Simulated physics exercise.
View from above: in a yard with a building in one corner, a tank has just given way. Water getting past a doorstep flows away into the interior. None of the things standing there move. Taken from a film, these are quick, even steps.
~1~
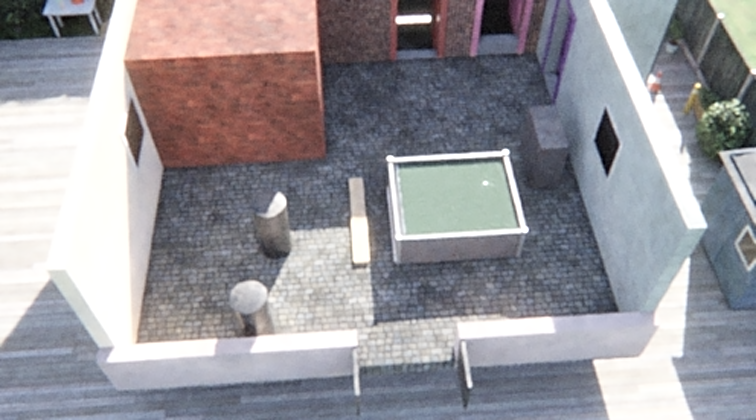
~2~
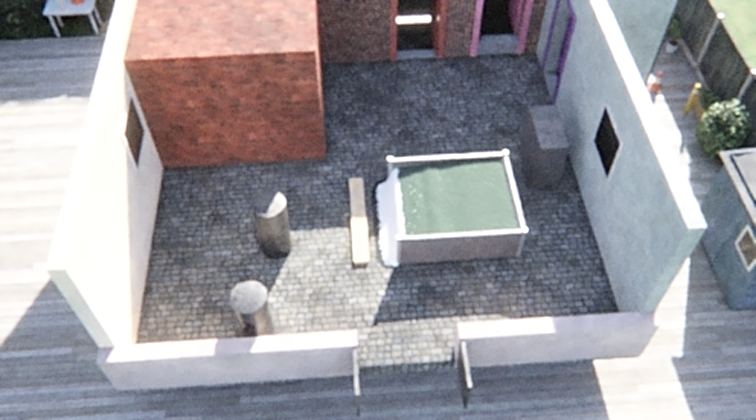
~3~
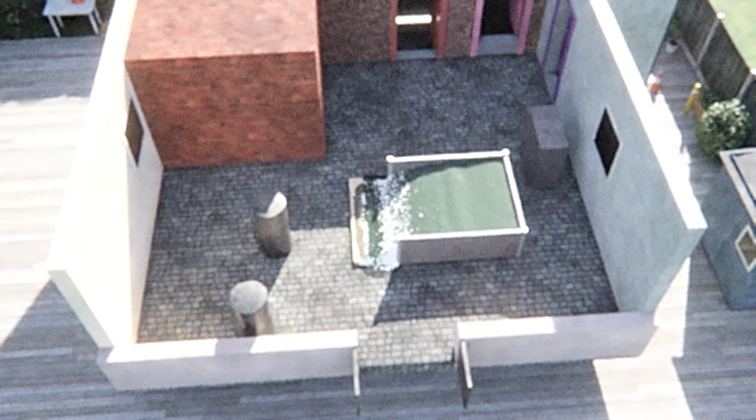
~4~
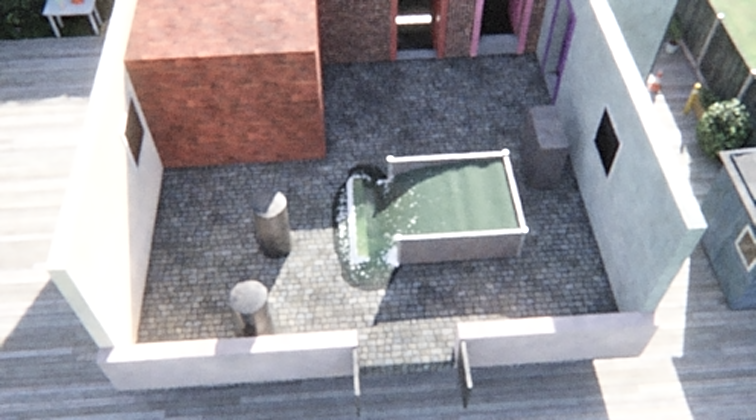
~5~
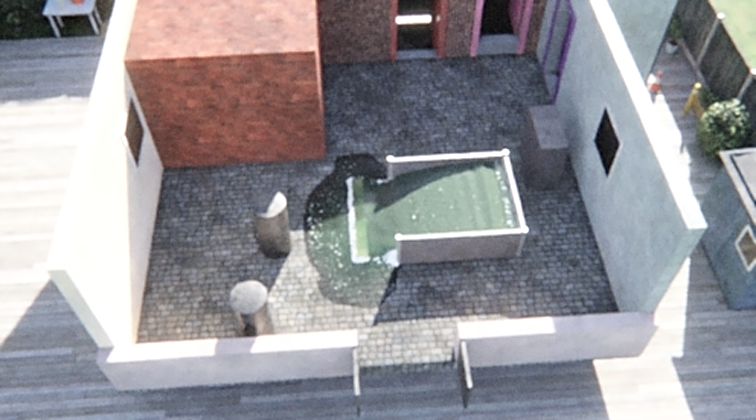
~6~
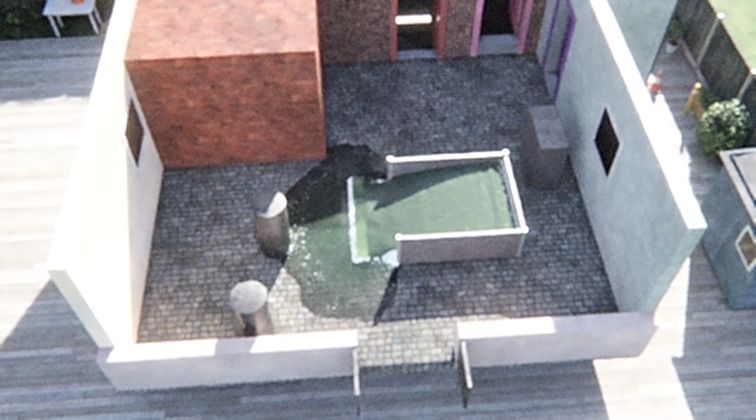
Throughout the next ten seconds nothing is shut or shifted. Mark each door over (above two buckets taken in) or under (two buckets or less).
Purple door: Under. Pink door: Under. Red door: Under.
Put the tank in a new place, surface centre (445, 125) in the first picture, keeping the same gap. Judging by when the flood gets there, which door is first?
The door marked red.
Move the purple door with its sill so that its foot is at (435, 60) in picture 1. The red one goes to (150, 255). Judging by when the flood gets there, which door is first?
I'd go with the door marked red.
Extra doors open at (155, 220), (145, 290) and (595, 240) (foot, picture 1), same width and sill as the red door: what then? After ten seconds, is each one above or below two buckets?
Above, above, below.
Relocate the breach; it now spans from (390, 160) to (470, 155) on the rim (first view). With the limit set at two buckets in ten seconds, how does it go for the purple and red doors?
The purple door ends up above; the red door ends up above.
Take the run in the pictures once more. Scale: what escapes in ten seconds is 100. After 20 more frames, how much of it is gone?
Around 15 % of the total, roughly.
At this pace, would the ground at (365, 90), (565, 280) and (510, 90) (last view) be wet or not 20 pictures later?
First spot inundated, second not wet, third not wet.
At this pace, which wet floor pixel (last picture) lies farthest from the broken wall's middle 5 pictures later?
I reckon the front has reached (166, 219) by then.
A moment on, water covers 30 % of the floor; the purple door not reached, the pink door not reached, the red door not reached.
Next, water covers 45 % of the floor; the purple door not reached, the pink door not reached, the red door not reached.
Then, water covers 50 % of the floor; the purple door not reached, the pink door not reached, the red door wet at the sill, nothing in.
Later, water covers 65 % of the floor; the purple door not reached, the pink door wet at the sill, nothing in, the red door wet at the sill, nothing in.
In the end, water covers 90 % of the floor; the purple door wet at the sill, nothing in, the pink door wet at the sill, nothing in, the red door under two buckets in.
